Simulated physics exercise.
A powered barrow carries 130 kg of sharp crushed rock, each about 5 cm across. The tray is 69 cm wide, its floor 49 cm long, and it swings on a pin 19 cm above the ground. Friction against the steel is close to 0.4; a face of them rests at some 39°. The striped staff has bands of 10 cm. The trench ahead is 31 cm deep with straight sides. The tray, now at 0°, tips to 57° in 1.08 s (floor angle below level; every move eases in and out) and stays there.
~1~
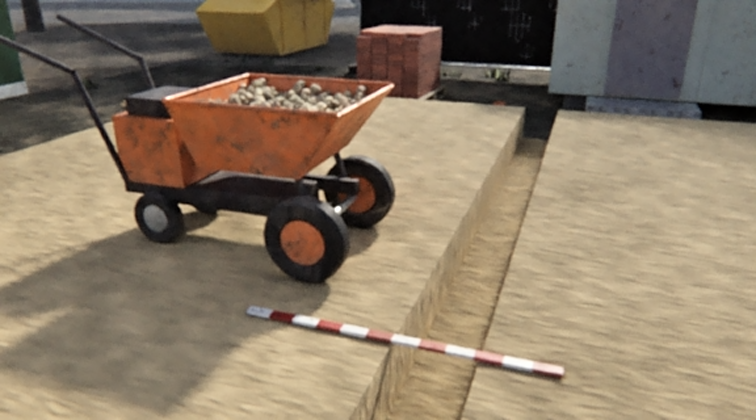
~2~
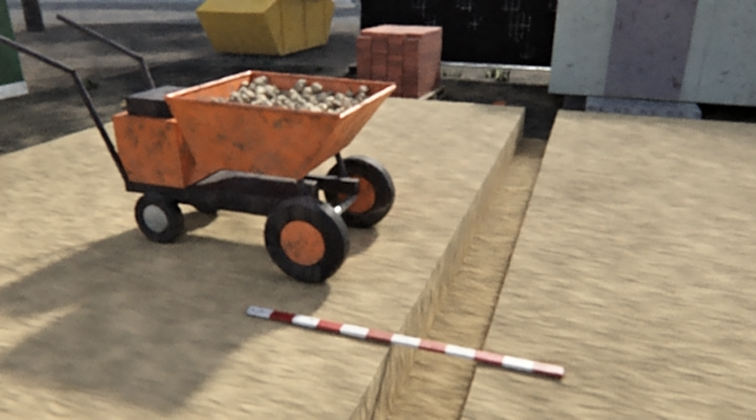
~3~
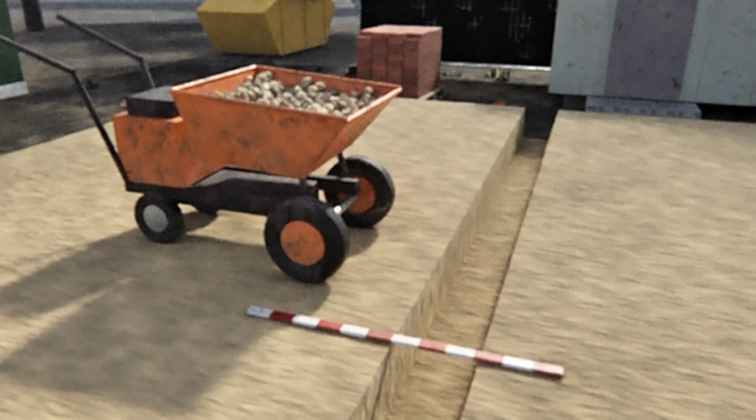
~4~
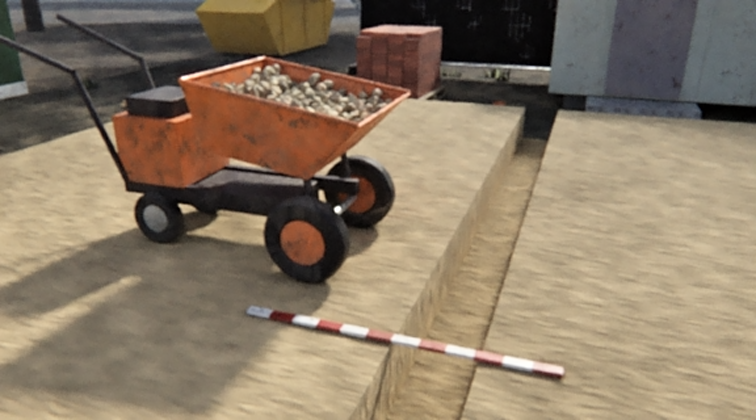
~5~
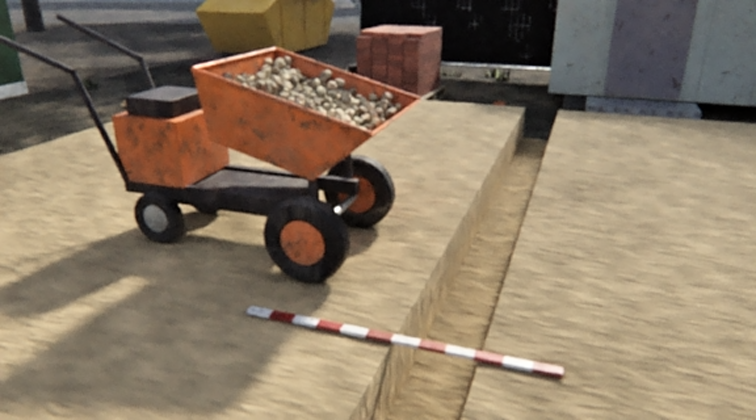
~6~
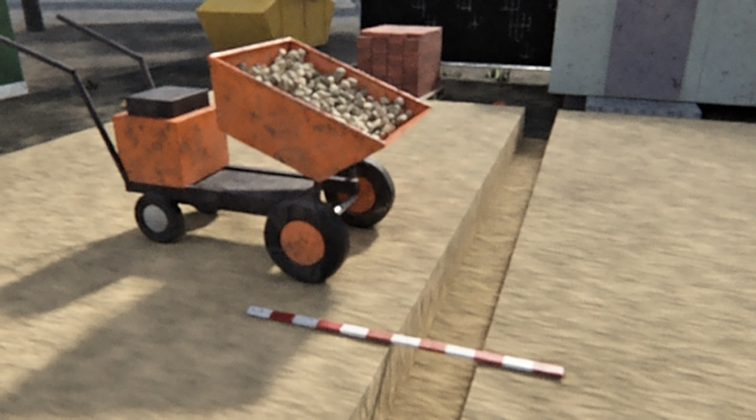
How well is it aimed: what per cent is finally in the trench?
Roughly 15 per cent ends in the trench.
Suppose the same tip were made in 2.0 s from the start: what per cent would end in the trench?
In that case some 10 per cent.
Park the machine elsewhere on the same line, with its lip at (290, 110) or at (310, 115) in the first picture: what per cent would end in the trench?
Near 15 per cent from the first place, 20 from the second.
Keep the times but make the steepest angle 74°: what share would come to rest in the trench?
It would be near 80 per cent.
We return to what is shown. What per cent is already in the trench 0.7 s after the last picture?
About 0 per cent by then.
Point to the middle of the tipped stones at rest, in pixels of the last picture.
Near (483, 330).
Then, 0.4 s after the last picture the floor is at 48°, 100 % in the tray; the foremost stones are at (424, 171).
Then, 0.7 s after the last picture the floor is at 57°, 98 % in the tray, 2 % in the trench; the foremost stones are at (481, 240).
Then, 1.1 s after the last picture the floor is at 57°, 89 % in the tray, 9 % in the trench, 2 % past the trench; the foremost stones are at (566, 284).
Then, 3.0 s after the last picture the floor is at 57°, 83 % in the tray, 15 % in the trench, 2 % past the trench; the foremost stones are at (590, 285).
